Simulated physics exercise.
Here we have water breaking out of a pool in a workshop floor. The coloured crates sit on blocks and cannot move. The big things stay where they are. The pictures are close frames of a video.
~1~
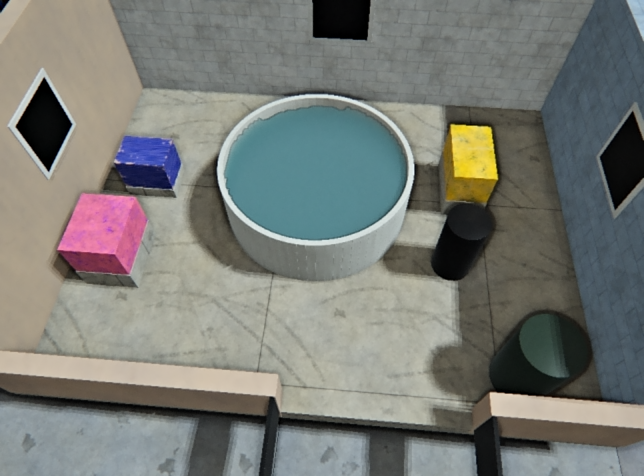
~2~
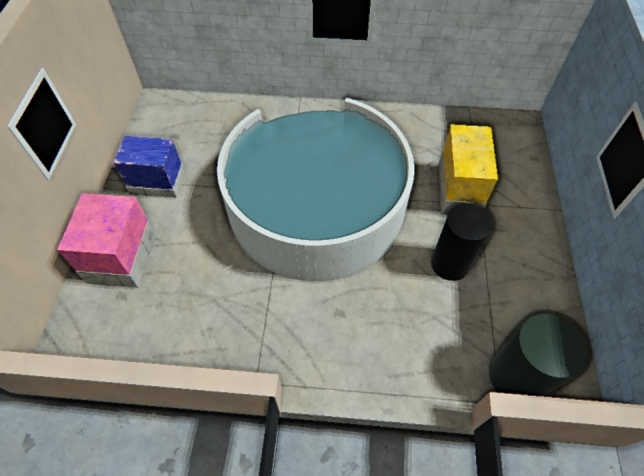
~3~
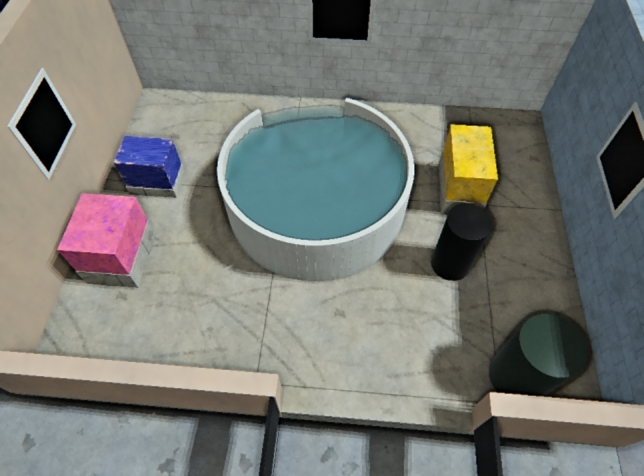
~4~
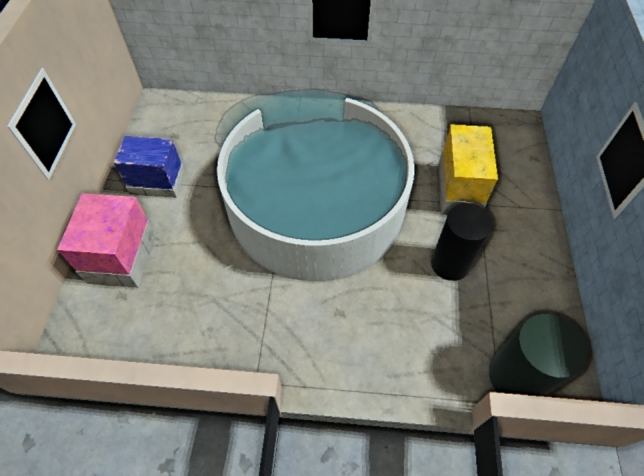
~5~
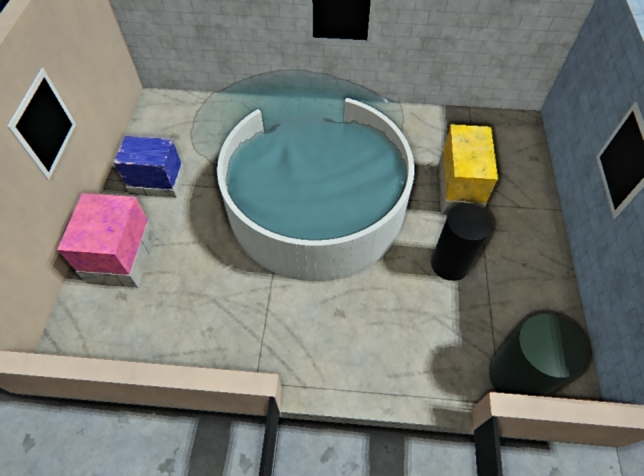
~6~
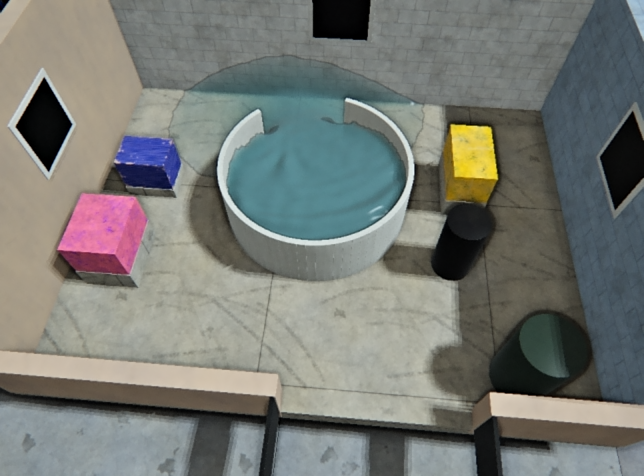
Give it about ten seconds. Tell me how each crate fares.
In the end: The pink crate escapes dry; the yellow crate escapes dry; the blue crate is wetted.
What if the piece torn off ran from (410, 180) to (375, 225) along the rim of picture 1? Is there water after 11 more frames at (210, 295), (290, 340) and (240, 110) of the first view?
One after the other: Clear, not flooded, not flooded.
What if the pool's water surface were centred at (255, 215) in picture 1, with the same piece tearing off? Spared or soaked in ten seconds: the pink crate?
Pink is spared.
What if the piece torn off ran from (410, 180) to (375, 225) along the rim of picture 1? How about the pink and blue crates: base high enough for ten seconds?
One by one: Pink crate is safe, blue crate escapes it.
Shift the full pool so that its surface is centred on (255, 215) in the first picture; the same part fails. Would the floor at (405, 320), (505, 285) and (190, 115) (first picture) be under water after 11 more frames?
As listed: Not flooded, free of water, flooded.
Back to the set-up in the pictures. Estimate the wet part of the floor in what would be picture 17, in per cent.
Some 40 per cent.
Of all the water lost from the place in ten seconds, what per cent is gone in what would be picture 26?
I make it 0 per cent.
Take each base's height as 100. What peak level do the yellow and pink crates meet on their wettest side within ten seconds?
Roughly 50 per cent, then 70 per cent.
A moment on, water covers 25 % of the floor; the pink crate not reached, the yellow crate water round its plinth, the blue crate water round its plinth.
Next, water covers 40 % of the floor; the pink crate water round its plinth, the yellow crate water round its plinth, the blue crate water round its plinth.
Then, water covers 75 % of the floor; the pink crate water round its plinth, the yellow crate water round its plinth, the blue crate water round its plinth.
Later, water covers 100 % of the floor; the pink crate water round its plinth, the yellow crate water round its plinth, the blue crate water round its plinth.
In the end, water covers 100 % of the floor; the pink crate stayed above the water, the yellow crate stayed above the water, the blue crate was topped.
